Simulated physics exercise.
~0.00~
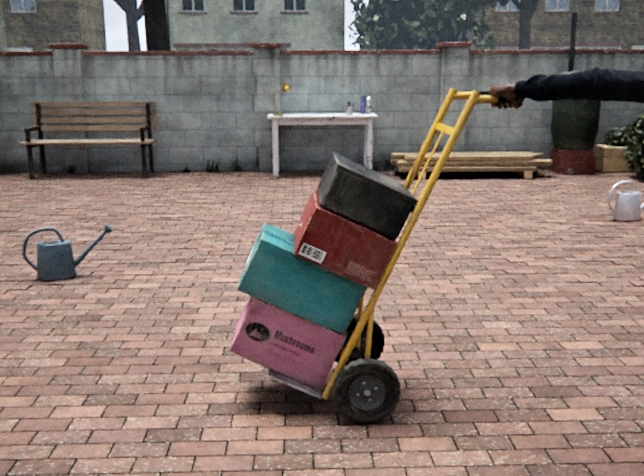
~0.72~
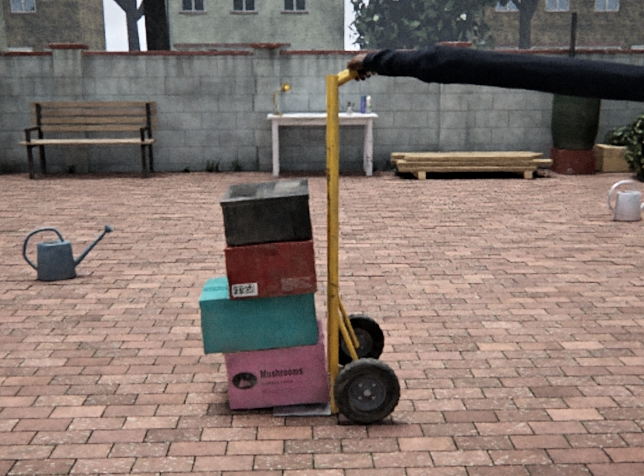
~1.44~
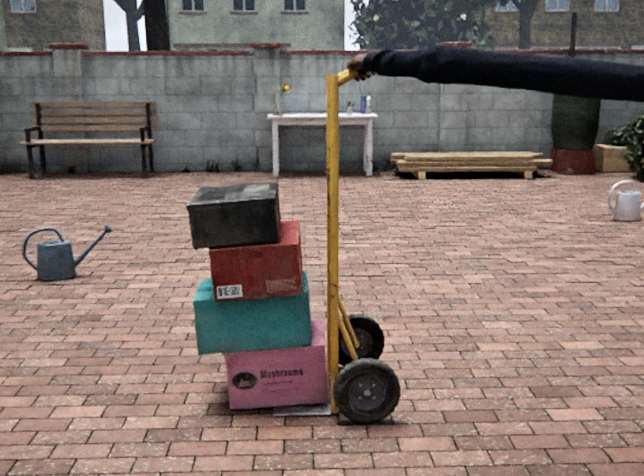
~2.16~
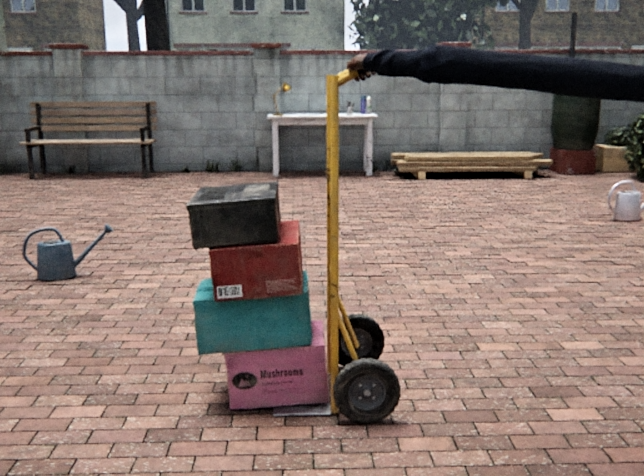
A yellow hand truck carrying four stacked boxes leans back on a brick-paved yard, seen from the side by a still camera. A dark-sleeved arm grips its handle from the right. The pink box sits at the bottom, with turquoise, red and black ones above; behind are a bench, a small table and planks along a grey wall, with watering cans at either side. The arm tips the truck upright until its plate meets the ground. The upper boxes slide left, the black one farthest. The stack settles unevenly but stays standing, the hand still holding the handle.
